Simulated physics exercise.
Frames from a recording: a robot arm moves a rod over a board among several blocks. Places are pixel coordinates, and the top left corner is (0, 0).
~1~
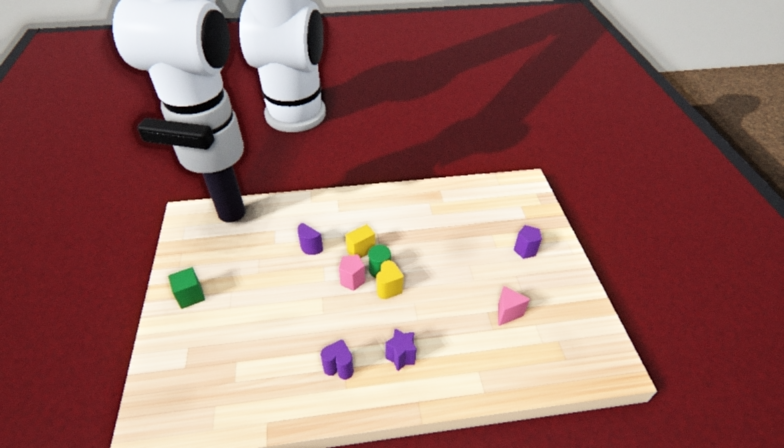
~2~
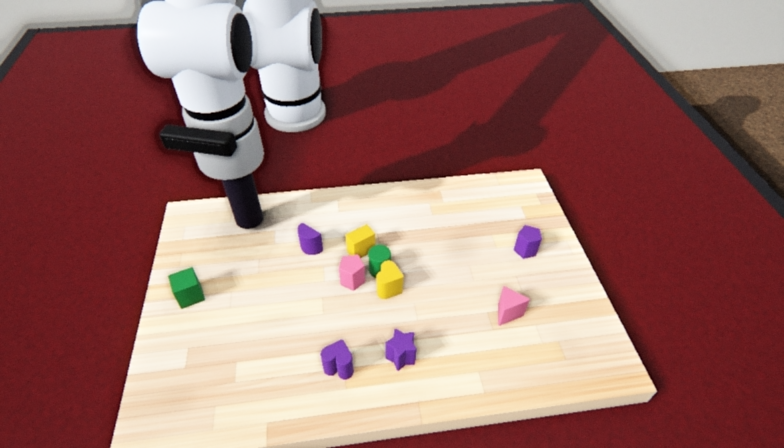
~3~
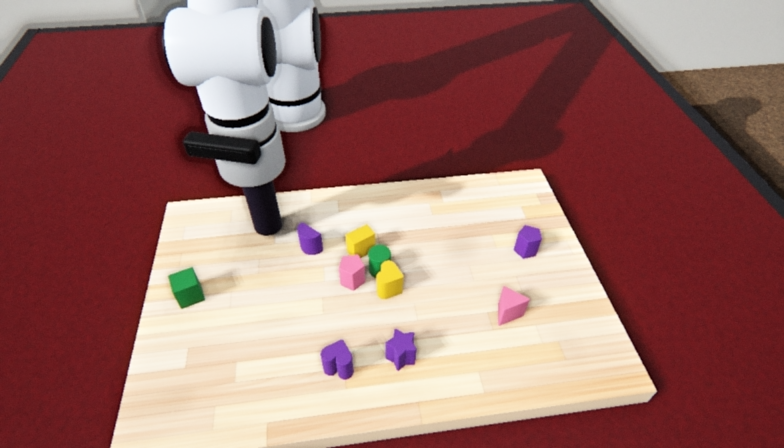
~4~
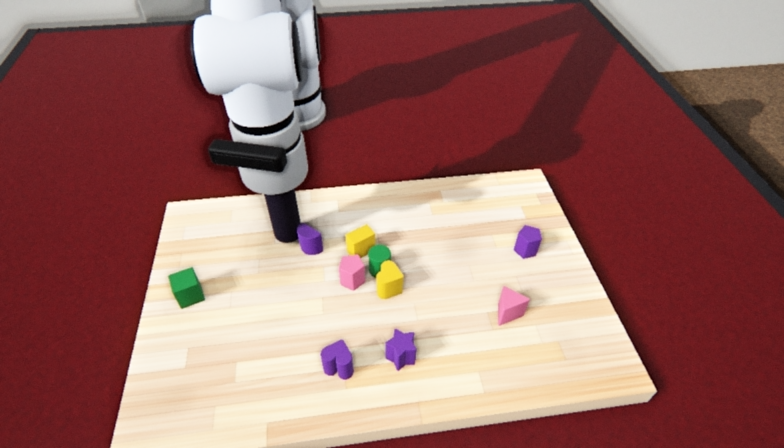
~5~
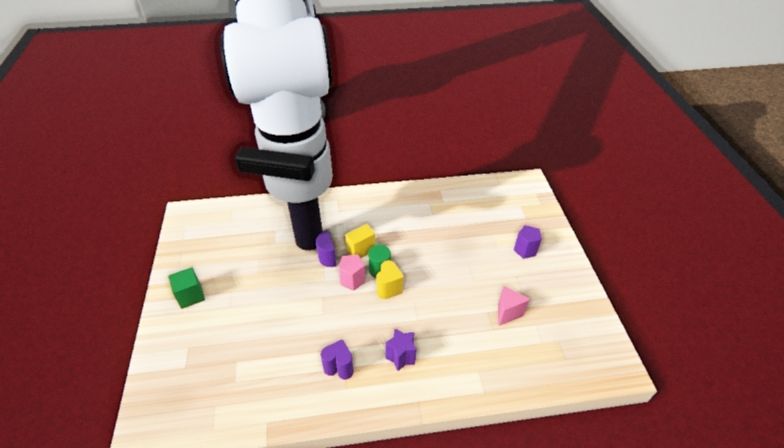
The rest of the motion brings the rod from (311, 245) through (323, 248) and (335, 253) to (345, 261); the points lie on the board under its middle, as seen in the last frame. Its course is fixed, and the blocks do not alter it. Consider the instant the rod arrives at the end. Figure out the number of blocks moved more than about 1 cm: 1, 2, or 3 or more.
By the end of the path, three or more blocks have moved more than about a centimetre.
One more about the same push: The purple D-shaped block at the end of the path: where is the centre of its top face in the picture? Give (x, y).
My estimate: (345, 262).
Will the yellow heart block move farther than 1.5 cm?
The answer is no.
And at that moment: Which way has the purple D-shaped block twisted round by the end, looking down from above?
It ends up turned clockwise.
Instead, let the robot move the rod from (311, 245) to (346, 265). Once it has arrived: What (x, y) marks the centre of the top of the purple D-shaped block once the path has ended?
When the path ends, it will be at (353, 266).
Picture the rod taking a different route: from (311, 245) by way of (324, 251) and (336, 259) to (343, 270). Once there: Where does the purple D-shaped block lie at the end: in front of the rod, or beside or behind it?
The purple D-shaped block stays in front.
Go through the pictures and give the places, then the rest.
The first picture shows rod tip (232, 213); block tops, purple D-shaped block (307, 231); pink pentagon (351, 264); yellow oblong (360, 234); green disc (380, 253); yellow heart block (389, 272).
The second picture shows rod (250, 219); blocks unchanged.
The third picture shows rod (268, 226); blocks unchanged.
The fourth picture shows rod (288, 233); blocks unchanged.
The fifth picture shows rod (310, 240); purple D-shaped block (325, 241); pink pentagon (351, 264); yellow oblong (360, 234); green disc (380, 253); yellow heart block (389, 272).
On the path given first. Halfway along, rod (329, 245); purple D-shaped block (338, 250), turned 45° clockwise.
At the end, rod (344, 255); purple D-shaped block (345, 262), turned 90° clockwise; pink pentagon (357, 274), turned 15° anticlockwise; yellow oblong (370, 235), turned 35° anticlockwise; green disc in place; yellow heart block in place.
